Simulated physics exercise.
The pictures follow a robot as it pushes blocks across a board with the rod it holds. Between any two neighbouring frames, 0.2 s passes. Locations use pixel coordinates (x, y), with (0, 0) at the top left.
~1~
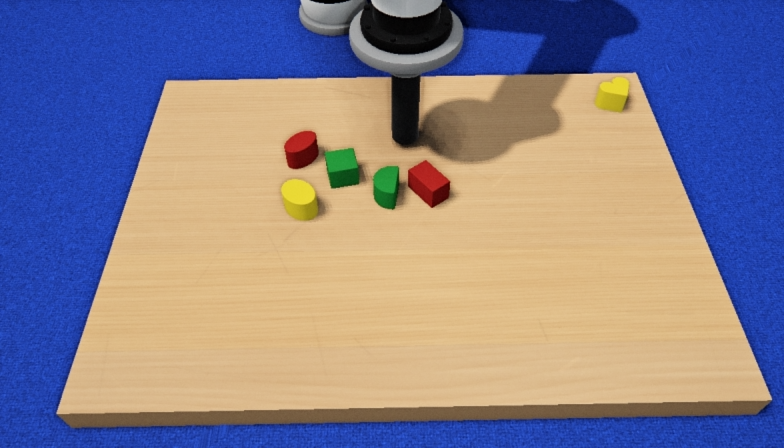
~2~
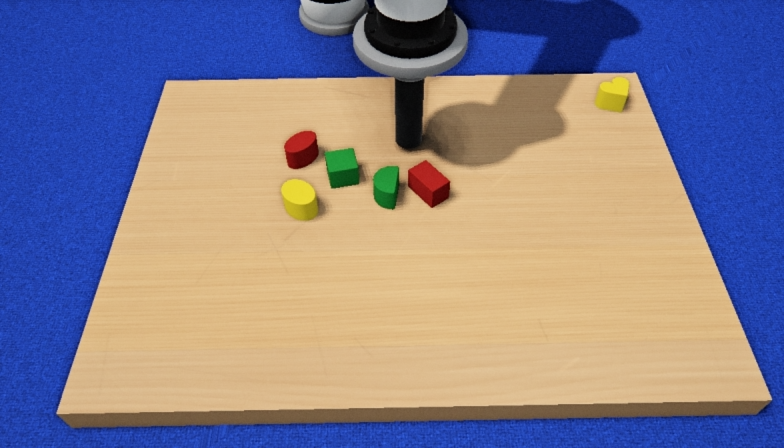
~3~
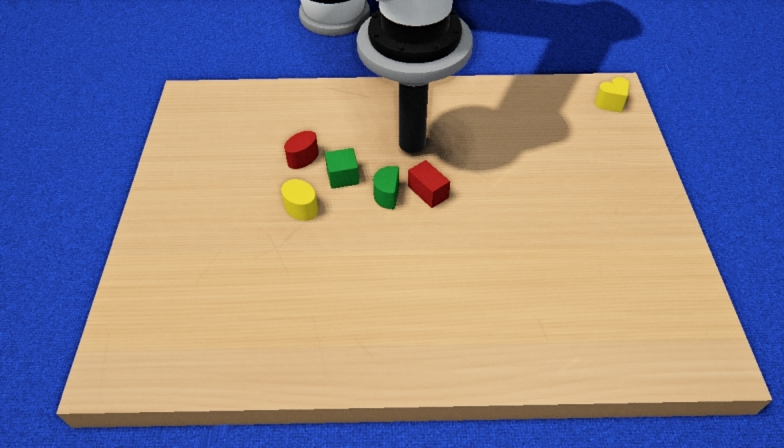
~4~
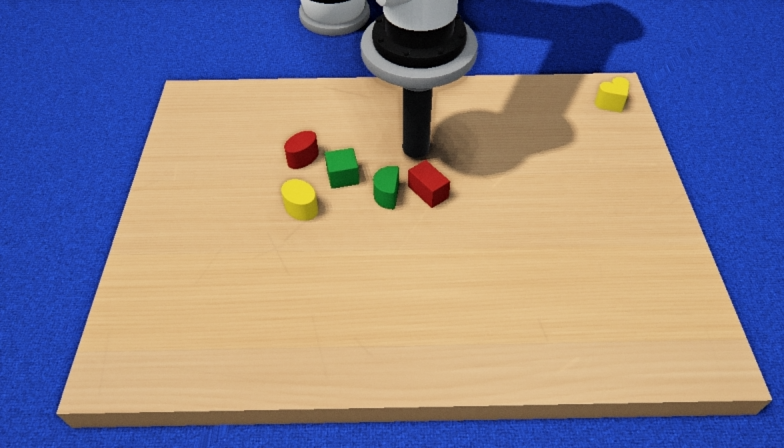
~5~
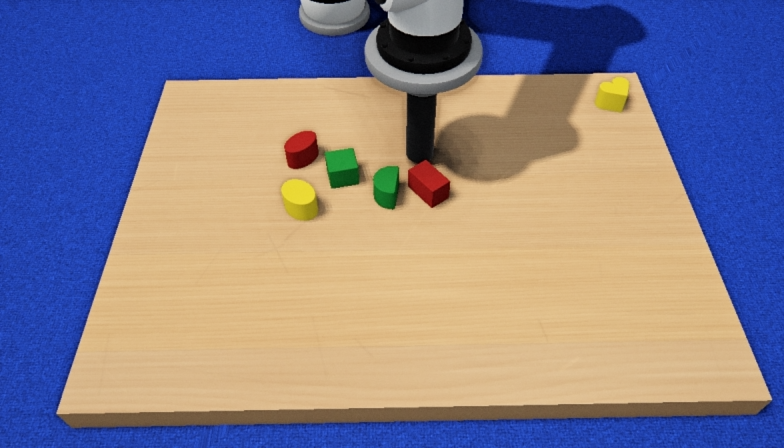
At first, a robot arm holds its dark rod upright just behind a small group of red, green and yellow blocks on a wooden board, with a yellow heart alone at the far right corner. The rod then moves slightly toward the viewer and right, nearing the red block, while every block stays still.
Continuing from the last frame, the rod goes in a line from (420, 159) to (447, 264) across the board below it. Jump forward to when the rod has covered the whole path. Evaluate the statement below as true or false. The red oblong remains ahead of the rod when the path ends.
The statement is correct.
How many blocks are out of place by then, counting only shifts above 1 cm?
One block moves more than 1 cm.
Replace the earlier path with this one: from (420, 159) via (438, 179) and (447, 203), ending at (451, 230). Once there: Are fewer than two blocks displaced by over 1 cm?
Short answer: Yes.
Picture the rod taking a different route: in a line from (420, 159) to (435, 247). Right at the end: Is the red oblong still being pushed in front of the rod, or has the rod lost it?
At the end of the path, the rod is still pushing the red oblong ahead of it.
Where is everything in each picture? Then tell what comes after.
Tip of the rod at (405, 136), middles of tops, green half-round block at (387, 178), red oblong at (429, 175), in the first picture.
Rod at (409, 140), nothing pushed, in the second picture.
Rod at (412, 144), nothing pushed, in the third picture.
Rod at (416, 149), nothing pushed, in the fourth picture.
Rod at (420, 154), green half-round block at (387, 178), red oblong at (429, 175), in the fifth picture.
On the path given first. One third of the way, rod at (427, 186); red oblong at (435, 202).
Two thirds of the way, rod at (436, 221); red oblong at (442, 239).
At the end, rod at (447, 259); green half-round block unmoved; red oblong at (446, 279), turned 40° clockwise.
